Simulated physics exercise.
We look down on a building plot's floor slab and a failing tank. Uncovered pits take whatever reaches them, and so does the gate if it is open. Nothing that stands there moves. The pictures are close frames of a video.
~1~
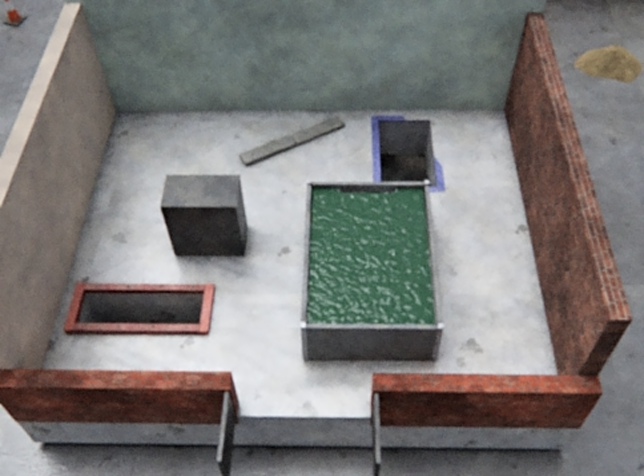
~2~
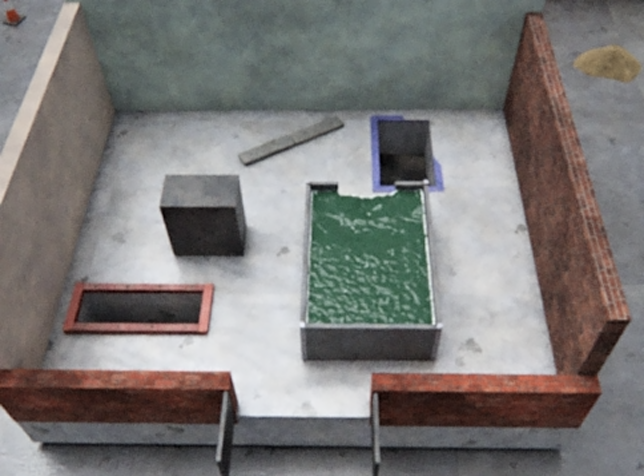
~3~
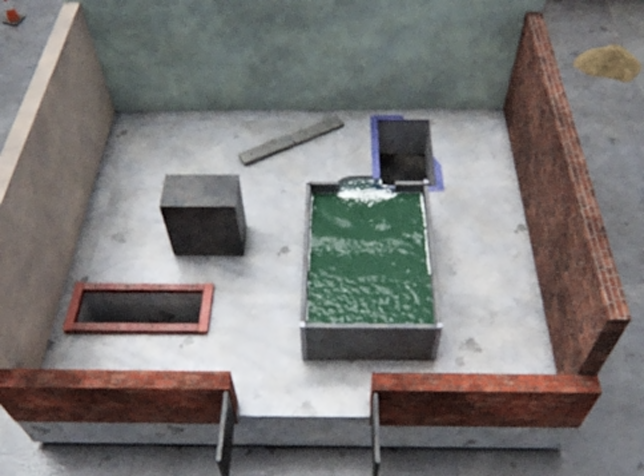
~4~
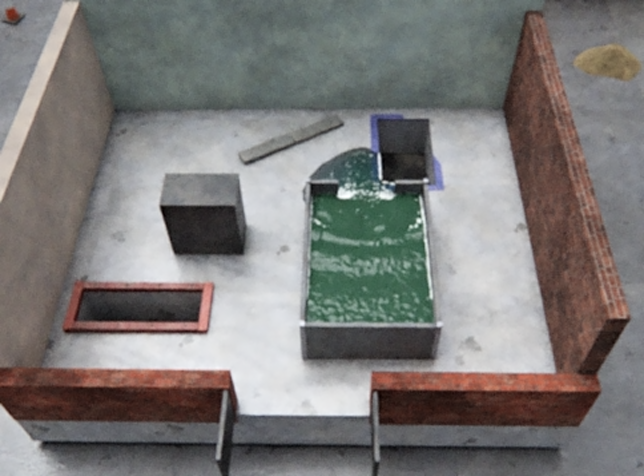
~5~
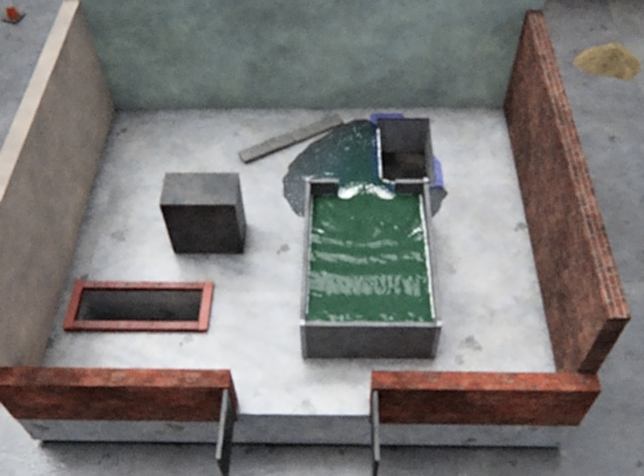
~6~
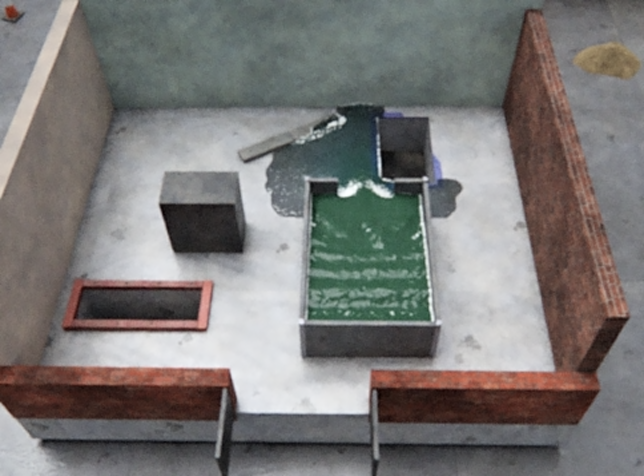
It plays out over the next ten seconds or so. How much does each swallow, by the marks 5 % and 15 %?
One by one: The gate takes under 5 %; the blue pit takes over 15 %; the red pit takes under 5 %.
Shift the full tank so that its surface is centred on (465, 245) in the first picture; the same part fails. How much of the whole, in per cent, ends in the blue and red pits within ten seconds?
Roughly, in per cent: Blue 65, red 0.
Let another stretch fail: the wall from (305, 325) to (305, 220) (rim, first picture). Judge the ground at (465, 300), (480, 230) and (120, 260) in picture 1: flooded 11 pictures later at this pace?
As listed: Free of water, clear, flooded.
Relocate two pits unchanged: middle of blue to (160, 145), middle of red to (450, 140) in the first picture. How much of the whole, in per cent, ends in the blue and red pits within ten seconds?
Roughly, in per cent: Blue 25, red 20.
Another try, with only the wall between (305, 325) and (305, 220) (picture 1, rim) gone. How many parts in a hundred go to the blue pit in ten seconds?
Roughly, in per cent: Blue 4.
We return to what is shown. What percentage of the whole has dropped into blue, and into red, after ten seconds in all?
In turn 42 and 0 per cent.
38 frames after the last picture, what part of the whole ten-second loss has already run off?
Near 75 in a hundred.
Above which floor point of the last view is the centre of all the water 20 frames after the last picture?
Close to (321, 224).
A moment on, water covers 20 % of the floor; the gate 0 %, the blue pit 8 %, the red pit 0 %.
Next, water covers 25 % of the floor; the gate 0 %, the blue pit 15 %, the red pit 0 %.
Then, water covers 40 % of the floor; the gate 0 %, the blue pit 23 %, the red pit 0 %.
Later, water covers 55 % of the floor; the gate 0 %, the blue pit 34 %, the red pit 0 %.
In the end, water covers 80 % of the floor; the gate 0 %, the blue pit 43 %, the red pit 1 %.
